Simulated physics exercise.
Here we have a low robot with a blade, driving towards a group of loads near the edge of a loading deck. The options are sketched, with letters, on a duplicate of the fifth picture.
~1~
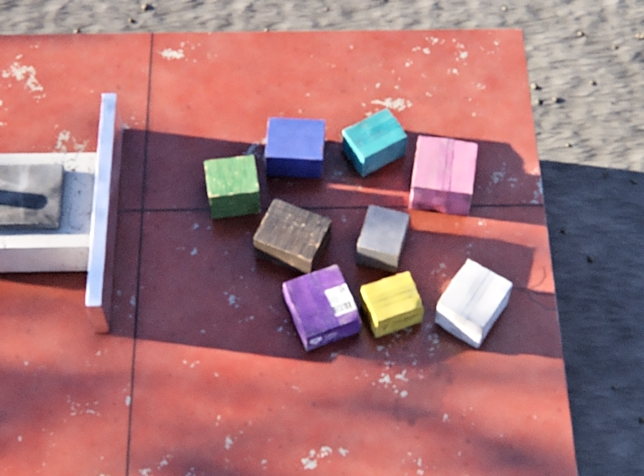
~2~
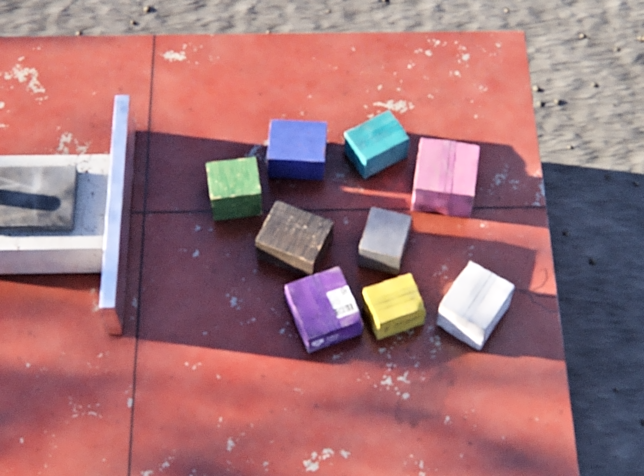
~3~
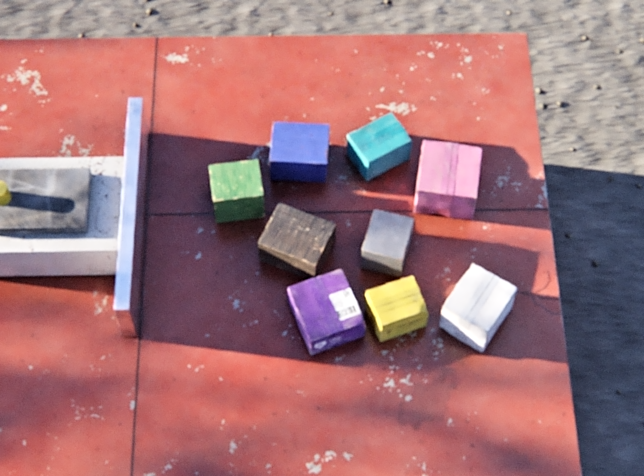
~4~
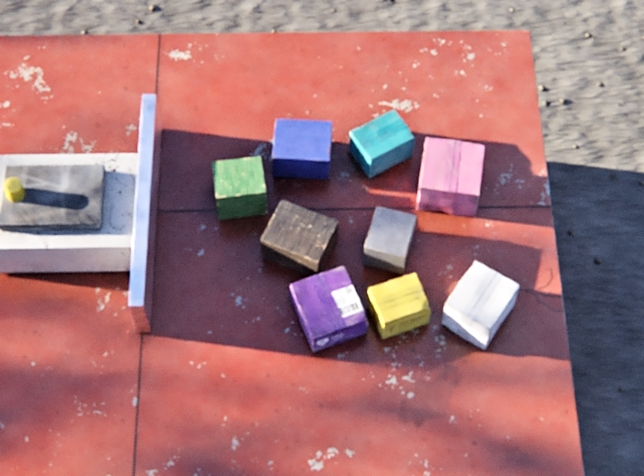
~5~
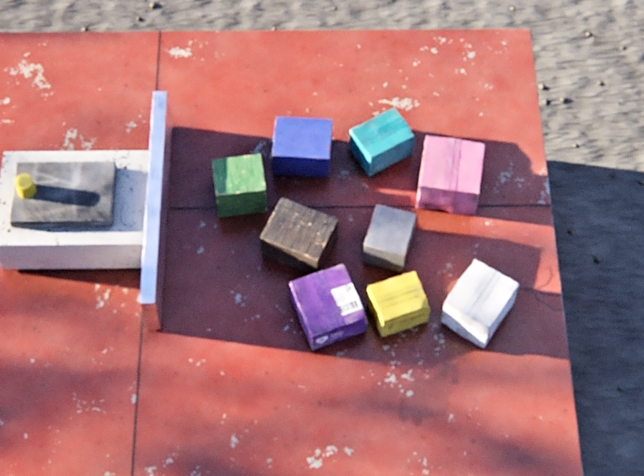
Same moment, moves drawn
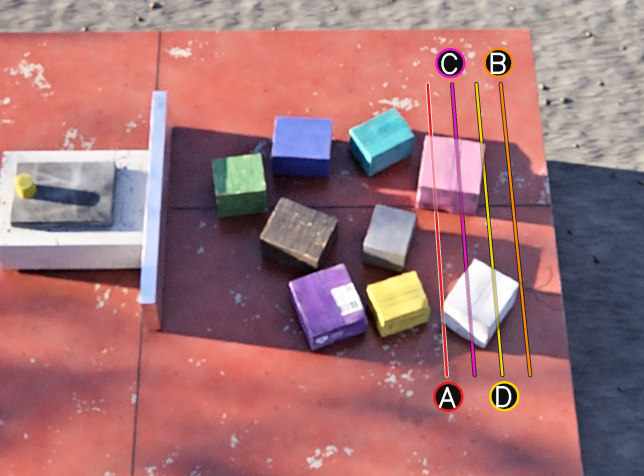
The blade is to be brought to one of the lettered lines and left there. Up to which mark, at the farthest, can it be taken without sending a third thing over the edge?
No third one falls up to C.
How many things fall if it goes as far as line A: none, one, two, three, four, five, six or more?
By then, one.
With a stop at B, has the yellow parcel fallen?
Yes.
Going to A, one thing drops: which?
The white box.
On the copy, A at (437, 221); B at (514, 220); C at (463, 220); D at (489, 220).
On C. First, robot (184, 192); green crate (300, 187); black crate (315, 241).
Then, robot (295, 191); white box (523, 297); pink box (472, 178).
Finally, robot (380, 190); white box over the edge; pink box over the edge; two fallen.
By contrast, A is within the limit but short; B drops four; D drops four.
